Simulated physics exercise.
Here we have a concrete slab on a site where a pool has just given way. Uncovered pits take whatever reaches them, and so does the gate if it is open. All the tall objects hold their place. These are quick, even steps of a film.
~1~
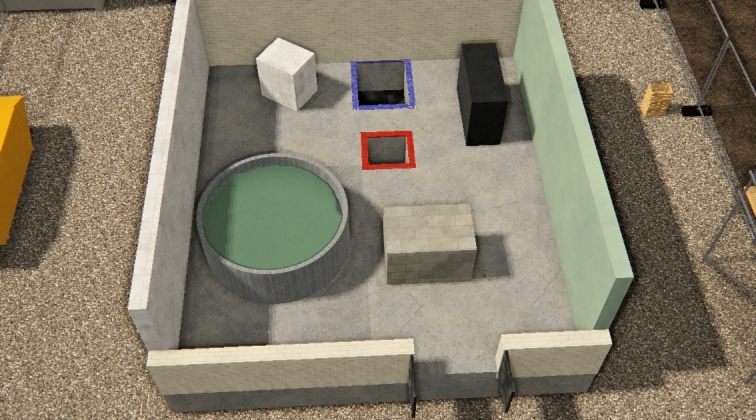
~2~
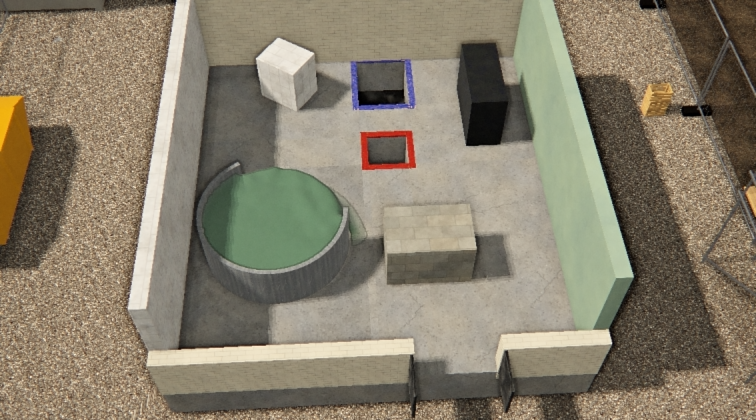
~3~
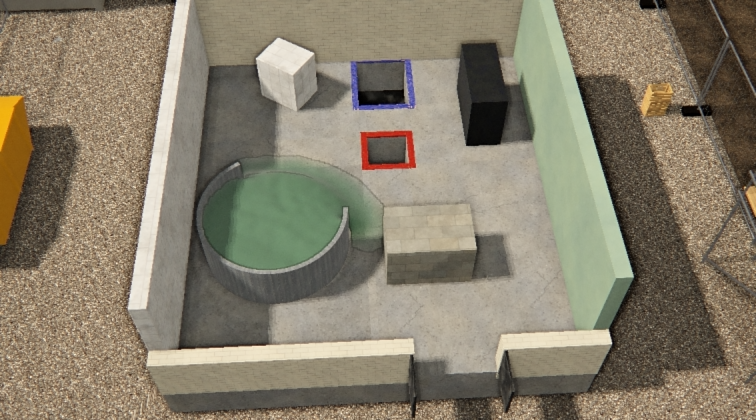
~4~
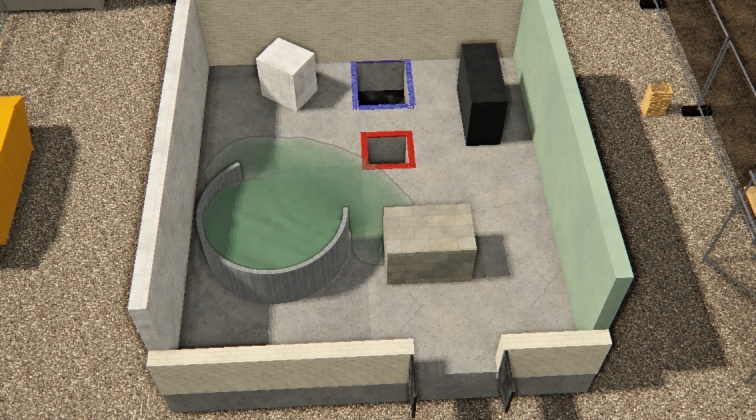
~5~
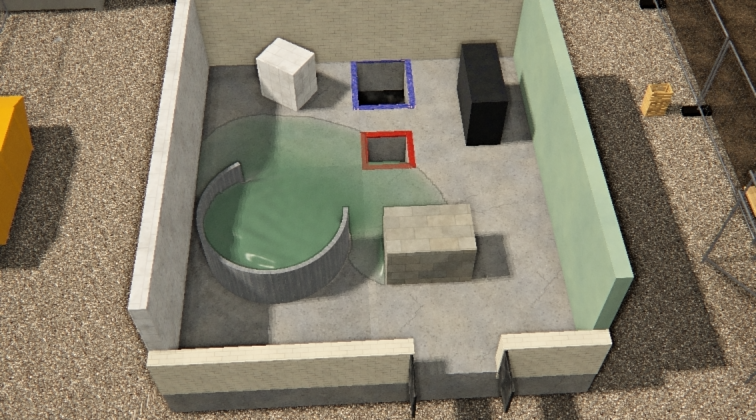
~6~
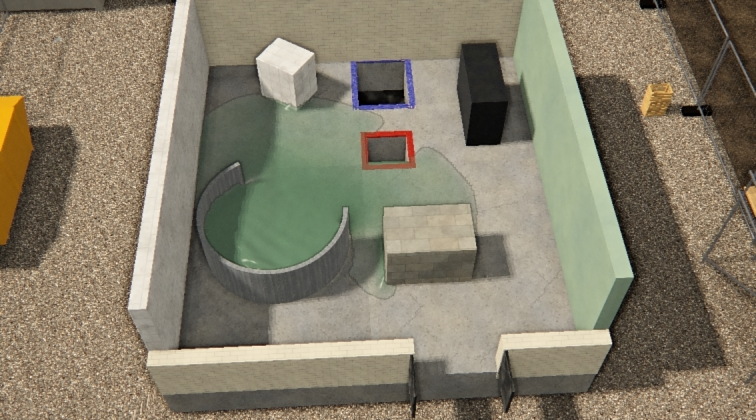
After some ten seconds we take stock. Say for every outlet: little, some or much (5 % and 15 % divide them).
The gate takes less than 5 %; the blue pit takes more than 15 %; the red pit takes more than 15 %.
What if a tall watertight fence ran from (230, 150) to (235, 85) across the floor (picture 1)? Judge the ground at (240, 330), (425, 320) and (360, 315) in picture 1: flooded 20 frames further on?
As listed: Free of water, dry, no water.
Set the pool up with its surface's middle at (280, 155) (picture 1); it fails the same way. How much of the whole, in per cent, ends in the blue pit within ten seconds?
Per cent: Blue 50.
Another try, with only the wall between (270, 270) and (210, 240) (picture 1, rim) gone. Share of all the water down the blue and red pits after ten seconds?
Per cent: Blue 12, red 8.
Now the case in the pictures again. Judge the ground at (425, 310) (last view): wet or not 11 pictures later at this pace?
Verdict: No water.
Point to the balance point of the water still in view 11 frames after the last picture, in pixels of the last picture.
Roughly at (325, 173).
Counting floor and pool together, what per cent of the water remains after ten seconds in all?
Close to 34 %.
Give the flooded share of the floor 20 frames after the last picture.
Close to 65 %.
A moment on, water covers 55 % of the floor; the gate 0 %, the blue pit 3 %, the red pit 7 %.
Next, water covers 60 % of the floor; the gate 0 %, the blue pit 10 %, the red pit 13 %.
Then, water covers 65 % of the floor; the gate 0 %, the blue pit 21 %, the red pit 18 %.
Later, water covers 80 % of the floor; the gate 0 %, the blue pit 33 %, the red pit 21 %.
In the end, water covers 95 % of the floor; the gate 2 %, the blue pit 41 %, the red pit 24 %.
